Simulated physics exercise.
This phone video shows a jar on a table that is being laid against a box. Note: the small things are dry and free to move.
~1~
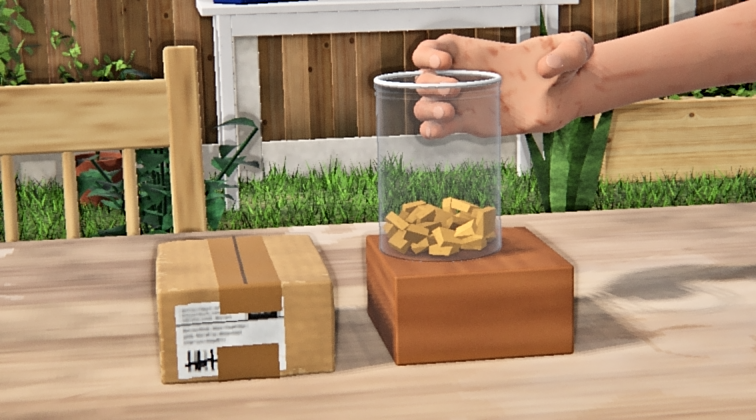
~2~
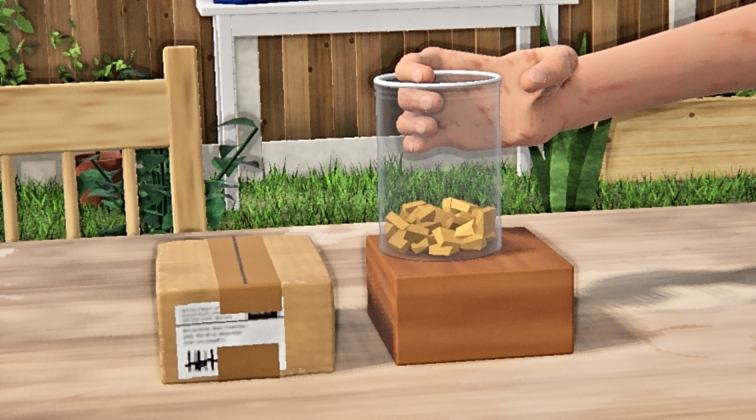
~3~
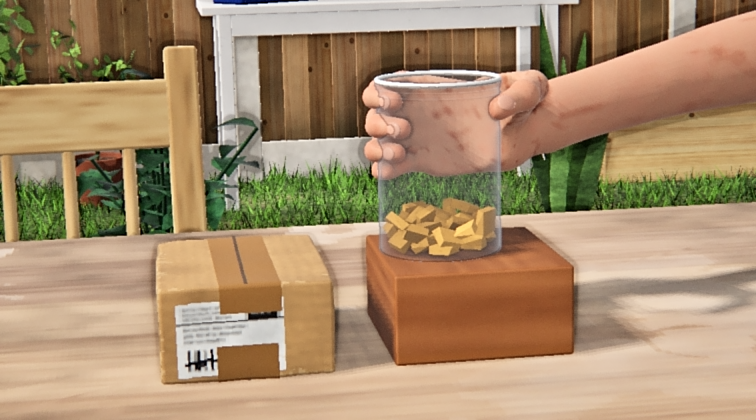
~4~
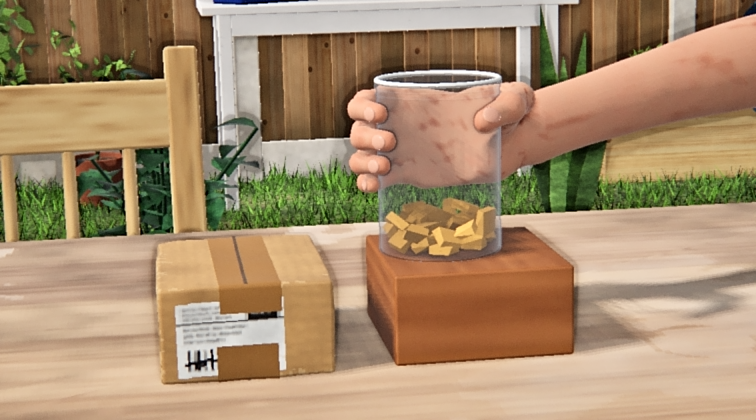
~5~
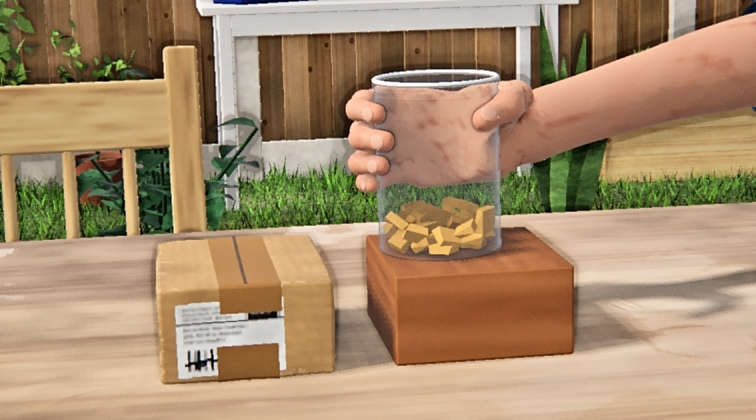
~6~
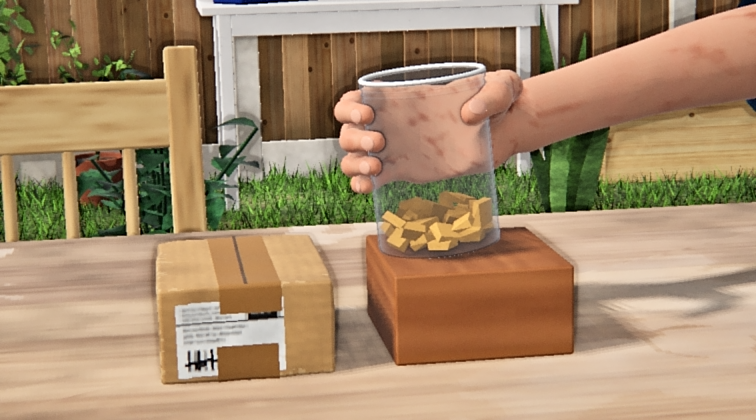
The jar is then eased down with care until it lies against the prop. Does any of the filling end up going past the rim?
No - it all stays.
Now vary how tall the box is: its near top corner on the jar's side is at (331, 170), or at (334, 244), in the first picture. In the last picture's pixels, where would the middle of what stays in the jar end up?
I'd put it close to (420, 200) first and close to (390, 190) after that.
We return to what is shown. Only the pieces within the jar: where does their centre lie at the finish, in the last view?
It comes out near (350, 219) in the last picture, I'd say.
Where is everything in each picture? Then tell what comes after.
In the first picture, jar at (439, 164), a quarter full of cereal squares; box at (241, 304), its top about level with the jar's foot.
In the second picture, jar at (439, 164), upright; rim at (378, 82); top of the contents at (431, 212).
In the third picture, jar at (439, 164), upright; rim at (378, 82); box at (241, 304).
In the fourth picture, jar at (439, 164), upright; rim at (378, 82); top of the contents at (431, 212).
In the fifth picture, jar at (438, 163), upright; rim at (376, 82); box at (241, 304).
In the sixth picture, jar at (431, 159), leaning 5°; rim at (362, 83); box at (241, 304), its top about level with the jar's foot.
Then, 0.62 s past the last view, the jar leans 34°; everything is still inside.
Then, 1.28 s past the last view, the jar leans 65°; everything is still inside.
Then, 2.07 s past the last view, the jar rests on the box at 87°; everything is still inside.
Finally, the jar rests on the box at 87°; everything is still inside.
